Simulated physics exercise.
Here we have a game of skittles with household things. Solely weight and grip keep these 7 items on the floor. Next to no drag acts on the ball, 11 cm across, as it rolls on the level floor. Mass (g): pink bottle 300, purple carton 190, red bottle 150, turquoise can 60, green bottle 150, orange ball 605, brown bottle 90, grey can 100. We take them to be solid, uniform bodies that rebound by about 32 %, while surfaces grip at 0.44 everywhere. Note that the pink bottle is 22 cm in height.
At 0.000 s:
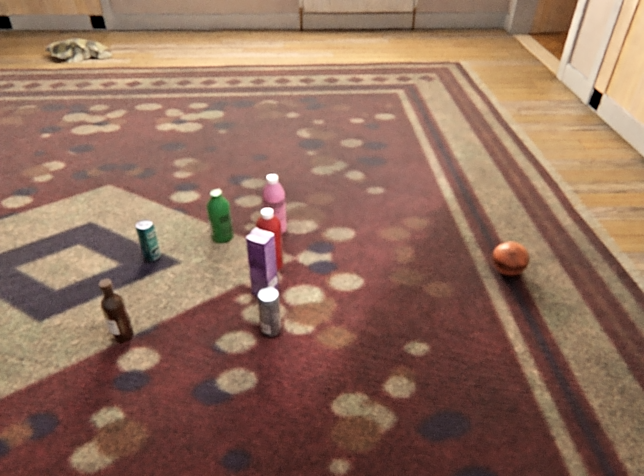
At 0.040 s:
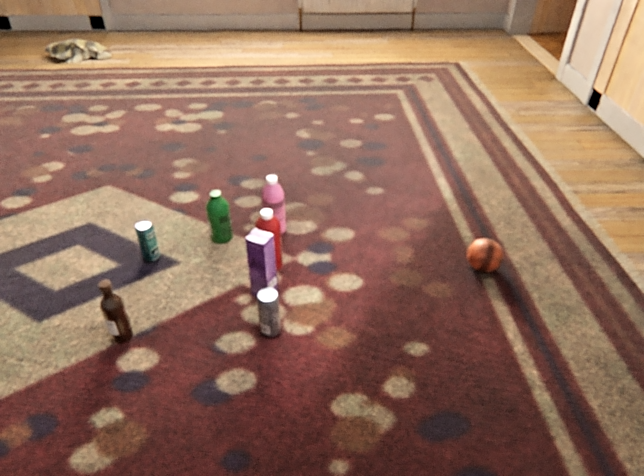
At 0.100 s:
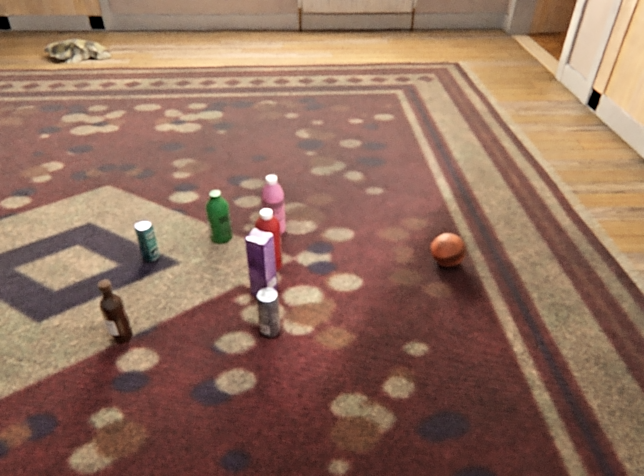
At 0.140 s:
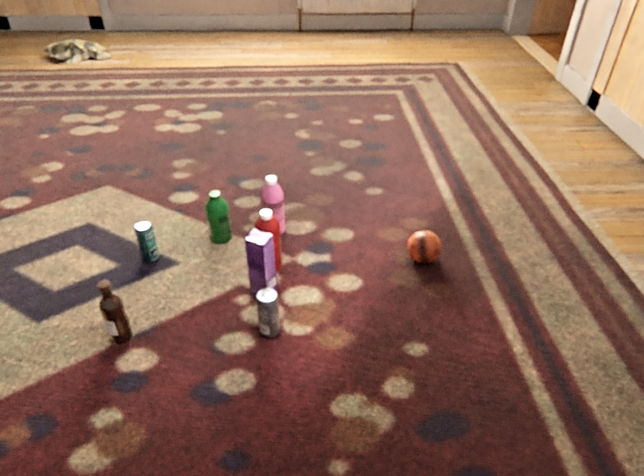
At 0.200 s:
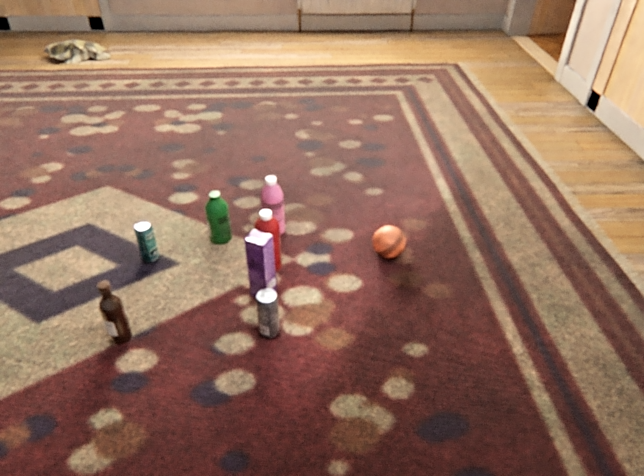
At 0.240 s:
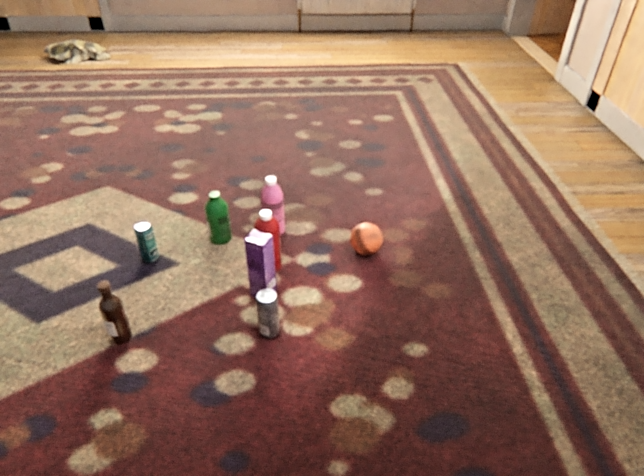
An orange ball rolls left across a patterned rug toward a group of standing bottles.
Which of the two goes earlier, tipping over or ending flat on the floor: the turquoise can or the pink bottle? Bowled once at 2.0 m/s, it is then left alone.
Of the two named, the second goes first.
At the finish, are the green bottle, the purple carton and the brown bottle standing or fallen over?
Well, the green bottle tumbles down, the purple carton holds steady, and the brown bottle holds steady.
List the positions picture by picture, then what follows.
Ball 0 cm along; orange ball (511, 259); turquoise can (149, 241); pink bottle (274, 204), in the first frame.
Ball 8 cm along; orange ball (485, 255); green bottle (219, 216), in the second frame.
Ball 20 cm along; orange ball (448, 250); grey can (269, 314), in the third frame.
Ball 28 cm along; orange ball (424, 247), in the fourth frame.
Ball 40 cm along; orange ball (389, 242); brown bottle (113, 311), in the fifth frame.
Ball 48 cm along; orange ball (366, 239); turquoise can (147, 243); pink bottle (273, 206), in the sixth frame.
Around 0.54 s, ball 92 cm along; orange ball near (240, 231); pink bottle at 23° to upright near (232, 185); green bottle shifted 2 cm.
Around 0.84 s, ball 114 cm along; orange ball near (172, 241); pink bottle on its side near (216, 184); green bottle on its side.
Around 1.24 s, ball 136 cm along; orange ball near (103, 251); pink bottle on its side near (224, 180); turquoise can on its side near (63, 268); green bottle on its side.
Around 2.04 s, ball 159 cm along; orange ball near (34, 252); pink bottle on its side near (230, 176); turquoise can on its side; green bottle on its side.
Finally (4.0 s), on their side or leaning hard on the floor, pink bottle, turquoise can and green bottle; the other 4 still in place (within 8 cm). Final places as that camera would see them, pink bottle near (232, 174). Turquoise can went at 1.04 s; pink bottle went at 0.58 s.
